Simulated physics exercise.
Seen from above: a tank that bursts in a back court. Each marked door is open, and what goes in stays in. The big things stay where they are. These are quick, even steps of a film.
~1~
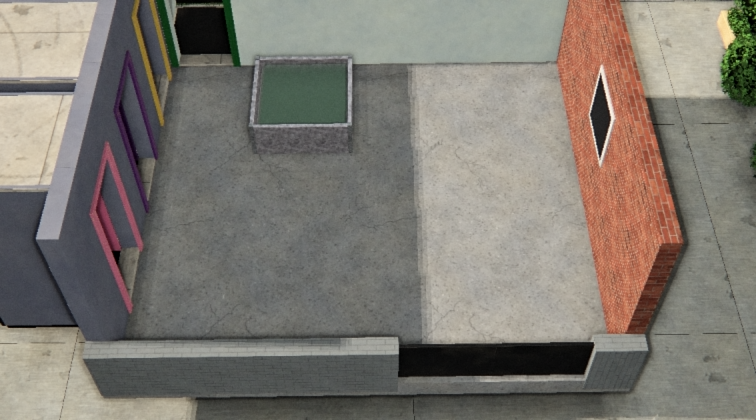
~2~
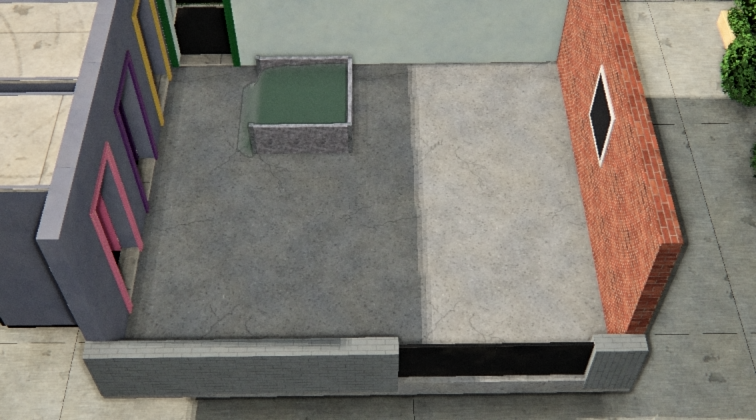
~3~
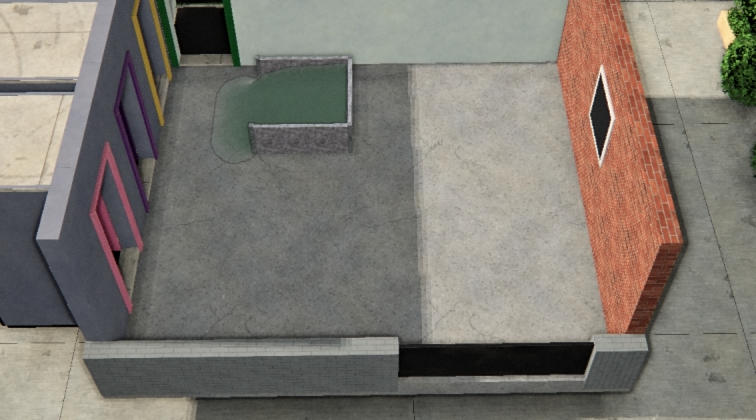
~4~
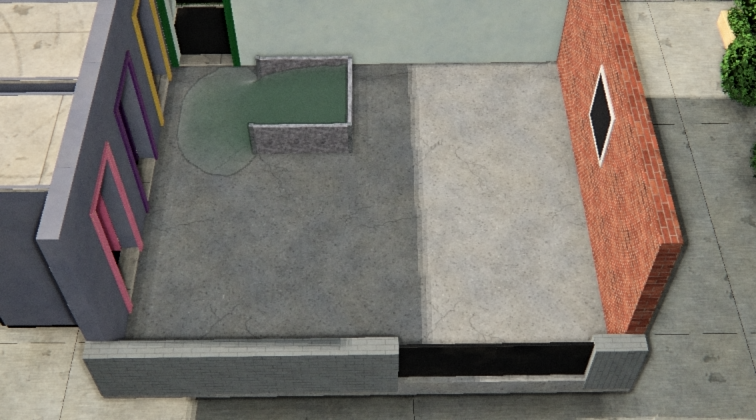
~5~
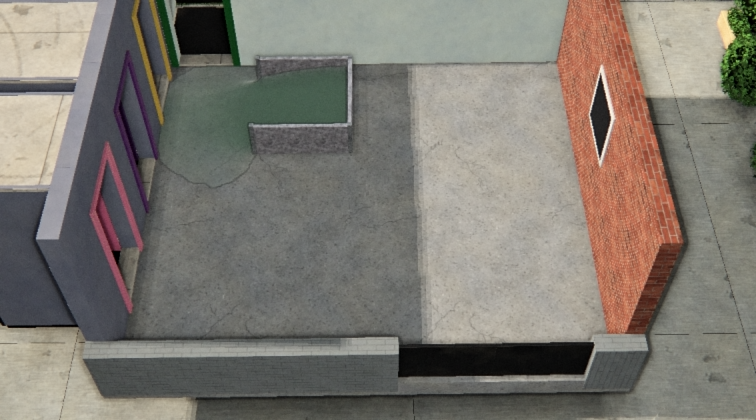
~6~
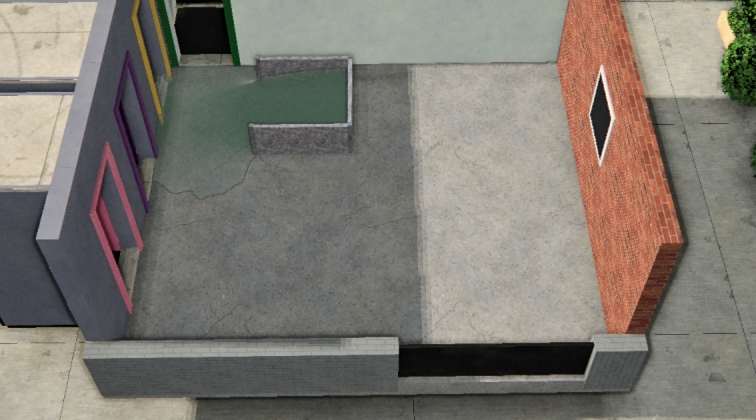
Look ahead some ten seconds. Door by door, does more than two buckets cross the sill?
The green door takes more than that; the yellow door takes more than that; the purple door takes more than that; the pink door stays under that.
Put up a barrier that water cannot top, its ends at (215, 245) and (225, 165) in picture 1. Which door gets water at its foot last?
Last comes the door marked pink.
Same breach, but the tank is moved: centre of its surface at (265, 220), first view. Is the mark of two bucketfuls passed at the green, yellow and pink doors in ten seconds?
Green lets more in; yellow lets less in; pink lets more in.
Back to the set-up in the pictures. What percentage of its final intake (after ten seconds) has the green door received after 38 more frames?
Roughly 100 per cent.
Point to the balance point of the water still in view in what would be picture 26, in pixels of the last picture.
Roughly at (221, 165).
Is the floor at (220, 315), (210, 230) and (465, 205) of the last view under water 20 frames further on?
In that order: Wet, awash, free of water.
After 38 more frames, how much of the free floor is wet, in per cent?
Some 45 per cent.
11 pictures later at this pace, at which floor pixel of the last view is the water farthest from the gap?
Around (127, 333).
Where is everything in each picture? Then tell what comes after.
In the first frame, still water in the open tank at (303, 94).
In the second frame, water pours out at (259, 109) and has run to a hidden place.
In the third frame, the front is at (232, 83), out from the gap at (260, 111).
In the fourth frame, the front is at (195, 89), out from the gap at (260, 112).
In the fifth frame, water pours out at (260, 112) and has run to (169, 89).
In the sixth frame, the front is at (172, 68), out from the gap at (260, 112).
A moment on, water covers 15 % of the floor; the green door under two buckets in, the yellow door over two buckets in, the purple door under two buckets in, the pink door not reached.
Next, water covers 20 % of the floor; the green door over two buckets in, the yellow door far over two buckets in, the purple door over two buckets in, the pink door wet at the sill, nothing in.
Then, water covers 30 % of the floor; the green door far over two buckets in, the yellow door far over two buckets in, the purple door over two buckets in, the pink door wet at the sill, nothing in.
Later, water covers 45 % of the floor; the green door far over two buckets in, the yellow door far over two buckets in, the purple door over two buckets in, the pink door wet at the sill, nothing in.
In the end, water covers 60 % of the floor; the green door far over two buckets in, the yellow door far over two buckets in, the purple door over two buckets in, the pink door wet at the sill, nothing in.
